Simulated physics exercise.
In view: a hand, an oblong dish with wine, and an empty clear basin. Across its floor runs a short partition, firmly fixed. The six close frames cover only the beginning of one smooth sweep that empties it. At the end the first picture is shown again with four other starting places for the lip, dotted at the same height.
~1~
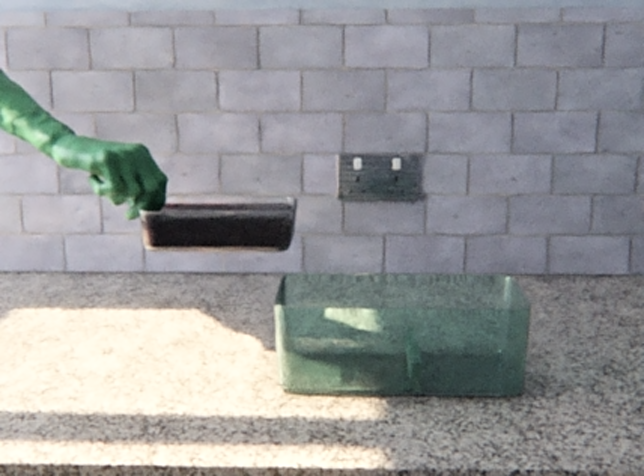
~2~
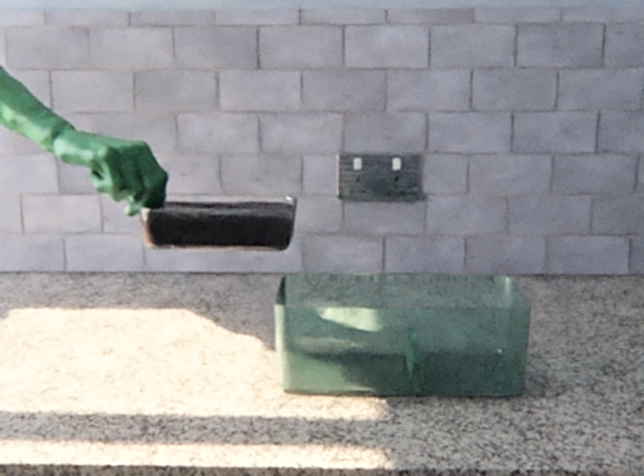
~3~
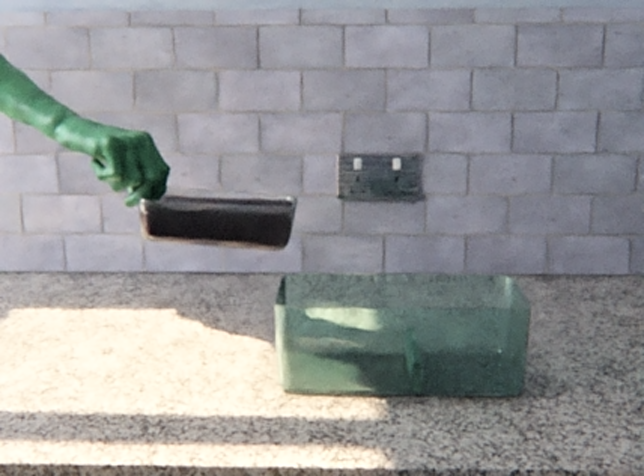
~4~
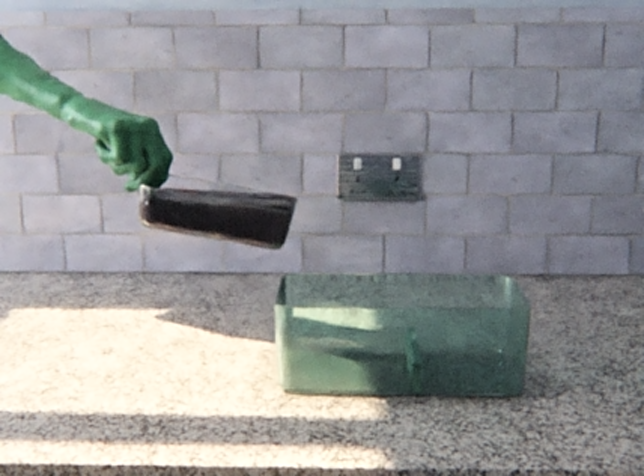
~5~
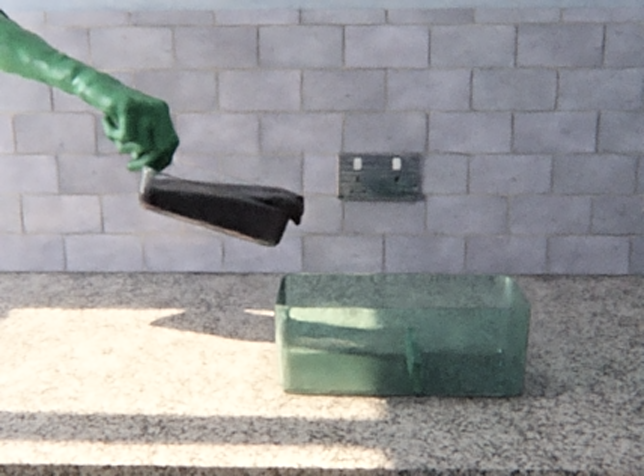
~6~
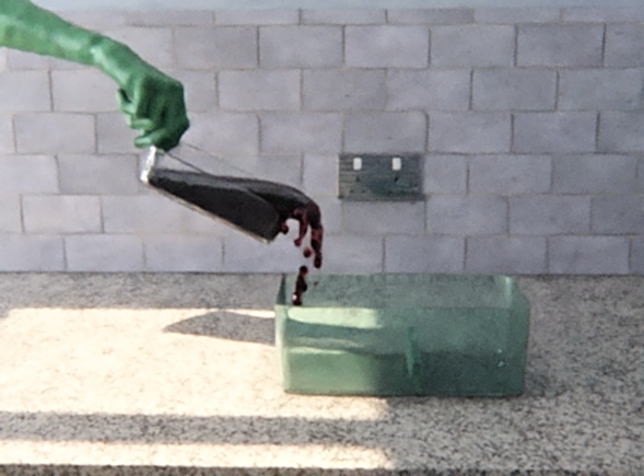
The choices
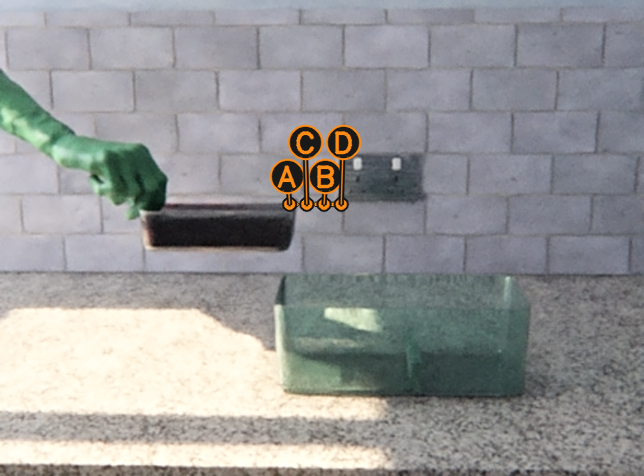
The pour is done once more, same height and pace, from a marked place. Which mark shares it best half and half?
Place B does it best.
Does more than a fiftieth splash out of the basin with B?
Yes.
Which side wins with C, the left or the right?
The left side.
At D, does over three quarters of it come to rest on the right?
No.
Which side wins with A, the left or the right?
The left one.
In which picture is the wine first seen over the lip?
Picture 4.
On the marked copy, A at (289, 204); B at (324, 204); C at (306, 204); D at (341, 204).
Choosing A, about 78 % ends left of the wall and 12 % right of it; 10 % is lost outside.
Choosing B, about 47 % ends left of the wall and 43 % right of it; 10 % is lost outside.
Choosing C, about 72 % ends left of the wall and 17 % right of it; 11 % is lost outside.
Choosing D, about 31 % ends left of the wall and 58 % right of it; 11 % is lost outside.
